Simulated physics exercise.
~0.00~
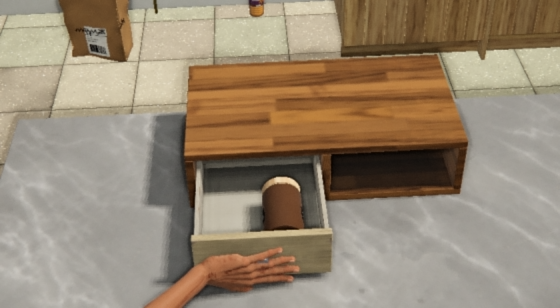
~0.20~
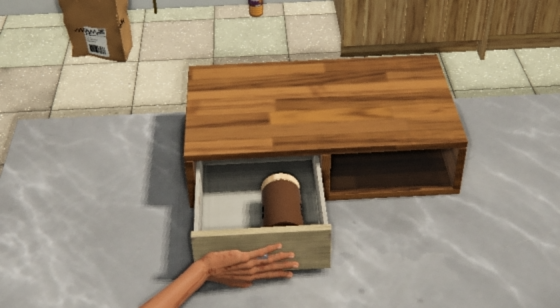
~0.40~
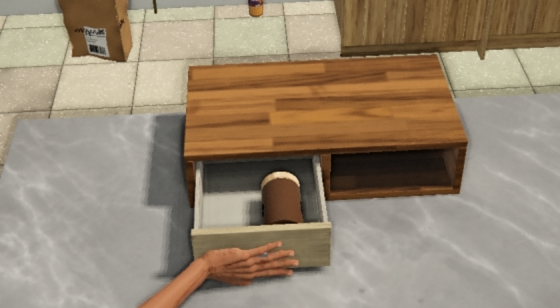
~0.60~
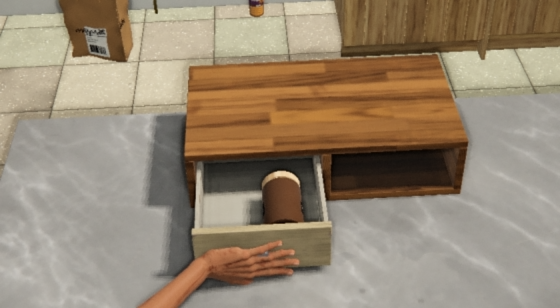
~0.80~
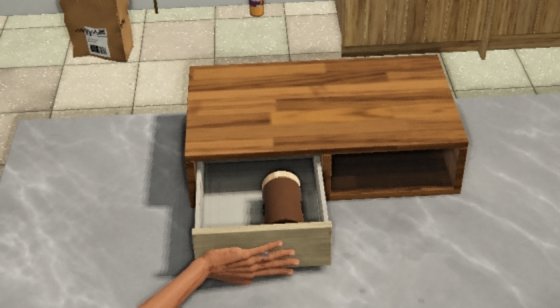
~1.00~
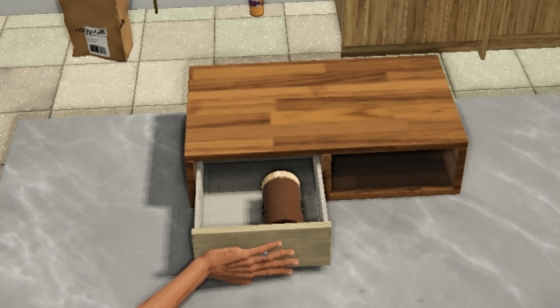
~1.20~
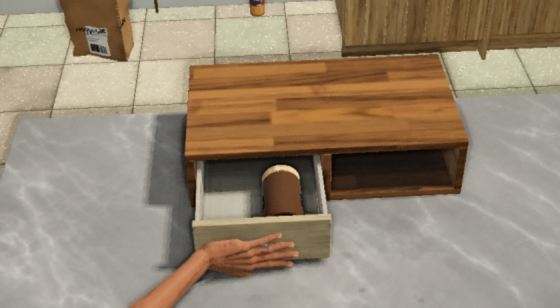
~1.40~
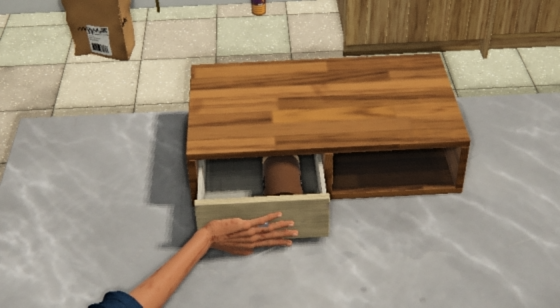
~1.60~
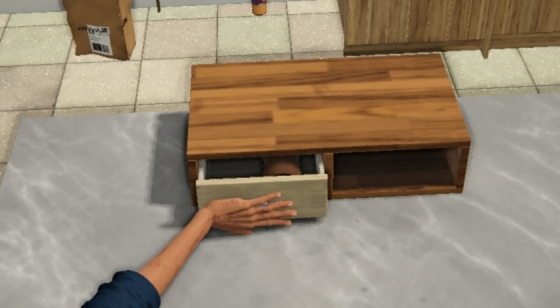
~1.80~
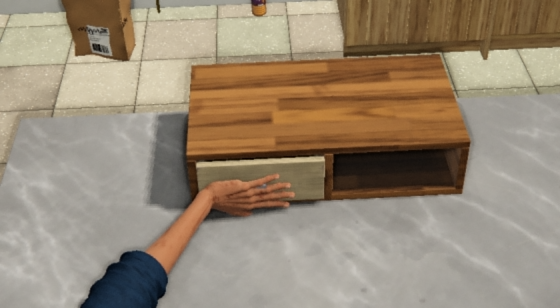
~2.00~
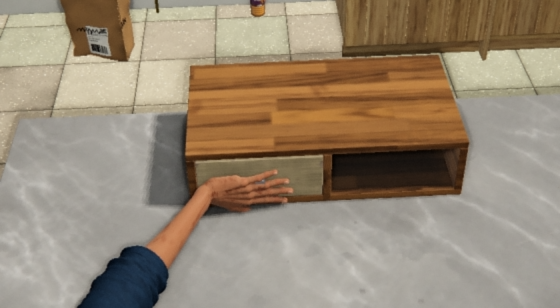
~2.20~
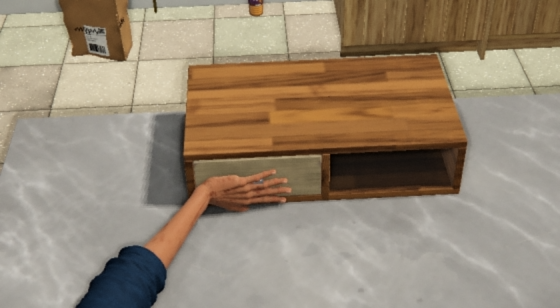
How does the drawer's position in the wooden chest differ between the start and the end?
At the start the drawer is pulled out toward the viewer with a brown jar showing inside. By the end it has been pushed all the way in, its front closed against the left side of the chest.
